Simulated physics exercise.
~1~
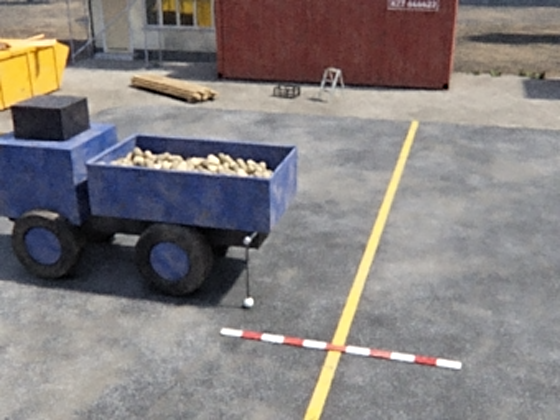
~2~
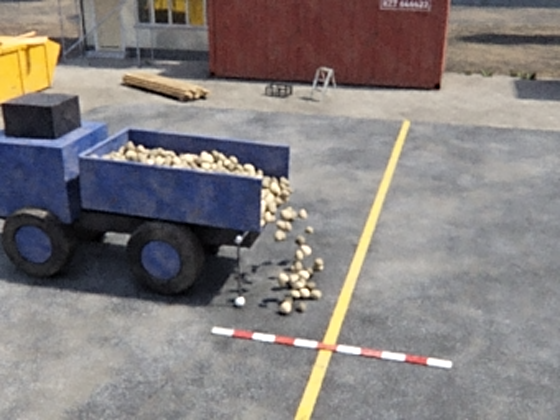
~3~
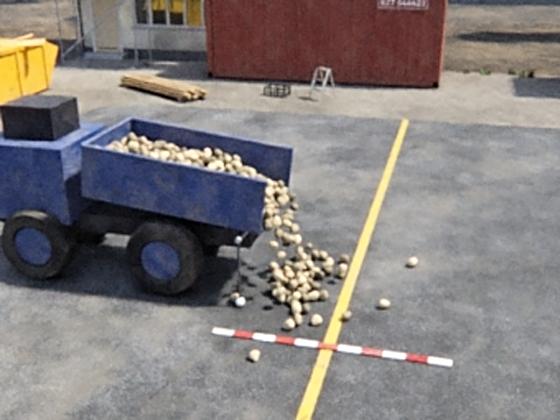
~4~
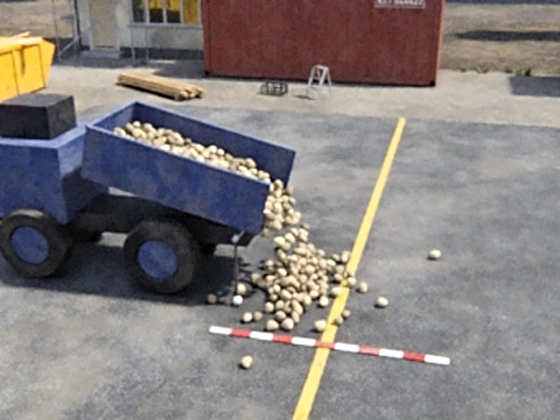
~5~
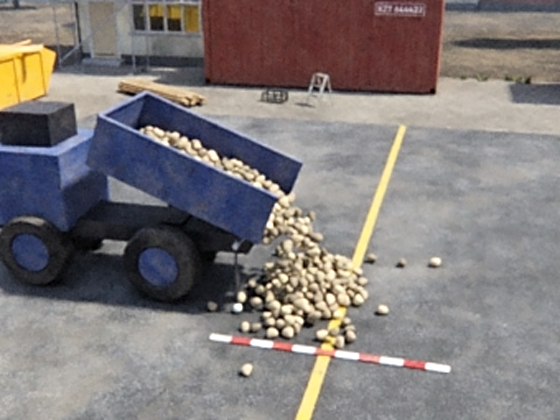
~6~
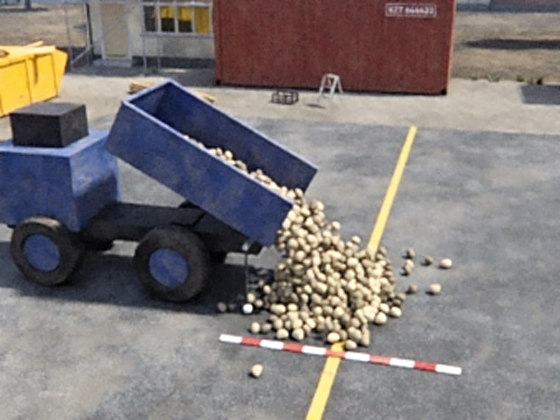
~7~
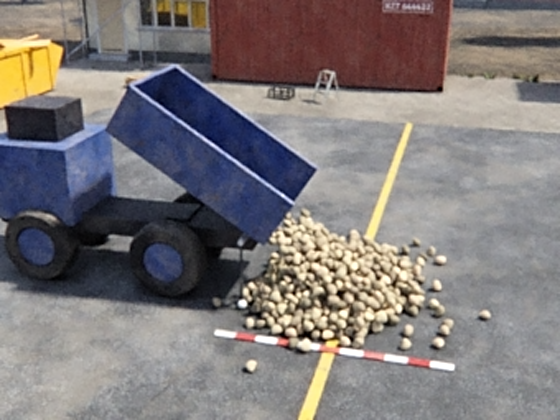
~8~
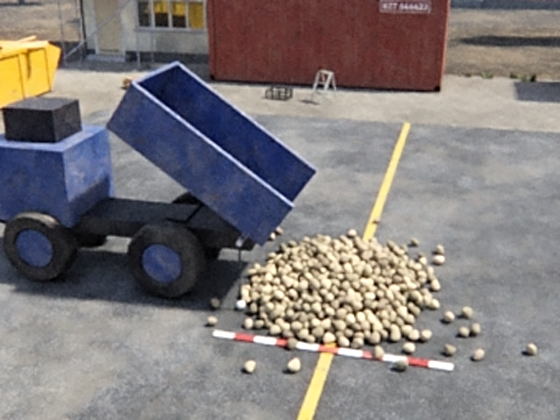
On a paved yard, a blue tipper truck raises its body and pours pale stones into a heap spreading across a yellow line.
